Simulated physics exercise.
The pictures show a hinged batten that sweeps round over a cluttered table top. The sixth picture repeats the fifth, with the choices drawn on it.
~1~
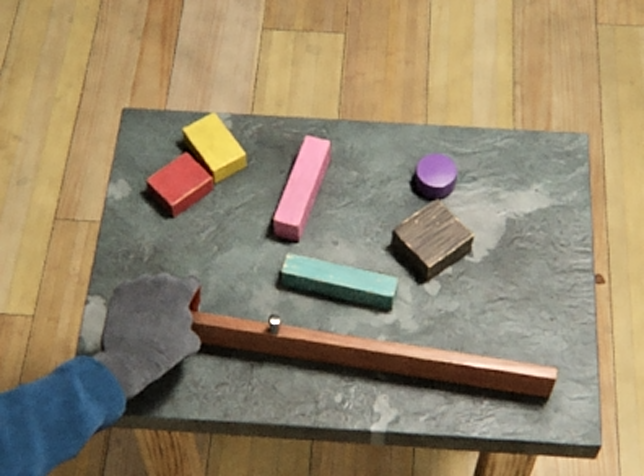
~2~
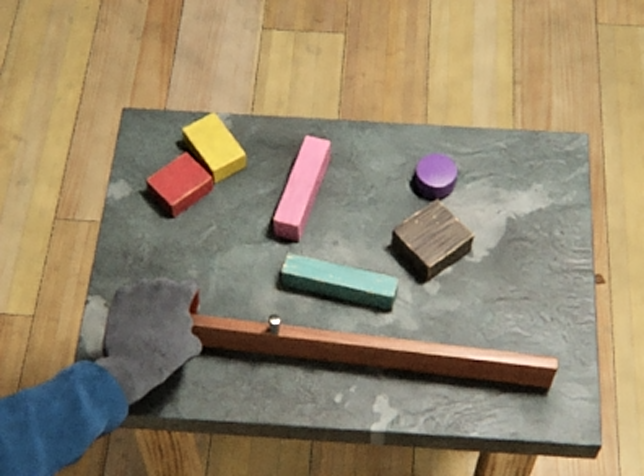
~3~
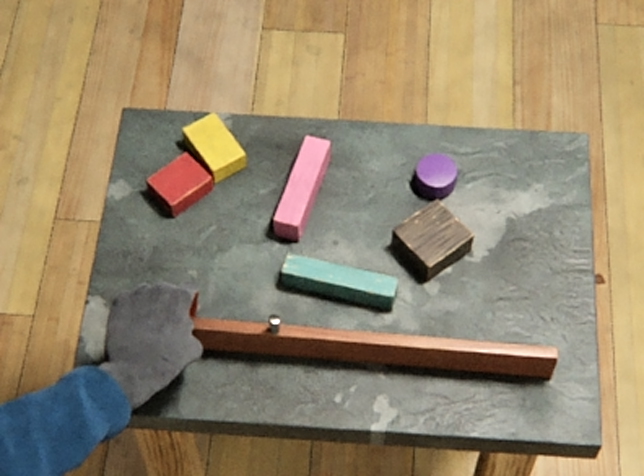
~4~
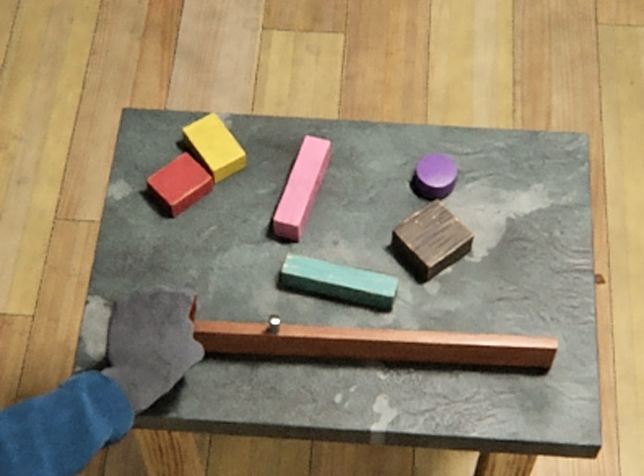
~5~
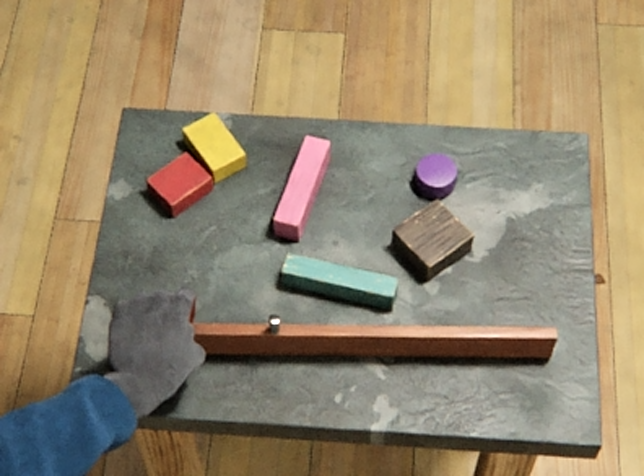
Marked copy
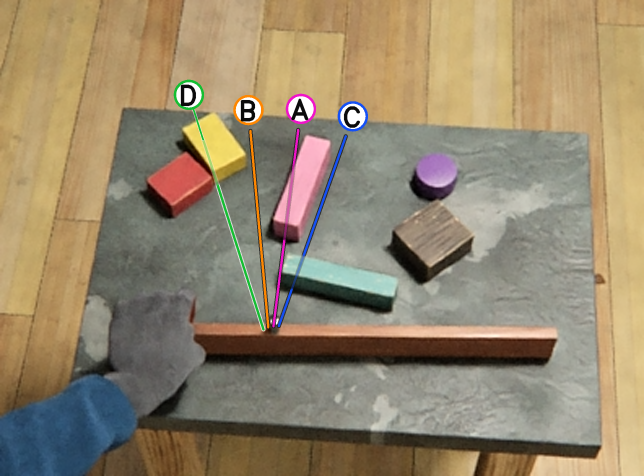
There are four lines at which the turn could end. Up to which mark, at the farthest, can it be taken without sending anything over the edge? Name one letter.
No farther than C.
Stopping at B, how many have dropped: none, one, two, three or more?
By then, one.
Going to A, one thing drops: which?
The purple tin.
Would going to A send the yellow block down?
By then, no.
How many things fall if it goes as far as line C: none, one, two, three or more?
By then, none.
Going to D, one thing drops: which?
The purple tin goes over.
On the marked copy, A at (286, 223); B at (259, 225); C at (314, 227); D at (232, 230).
With C. Early on, arm (404, 273); turquoise bar (335, 275); yellow block (215, 148).
Further on, arm (360, 229); purple tin (405, 153); black block (365, 189).
At the end, arm (317, 211); purple tin (332, 118); black block (302, 173); nothing has fallen.
As for the rest, A drops the purple tin; B drops the purple tin; D drops the purple tin.
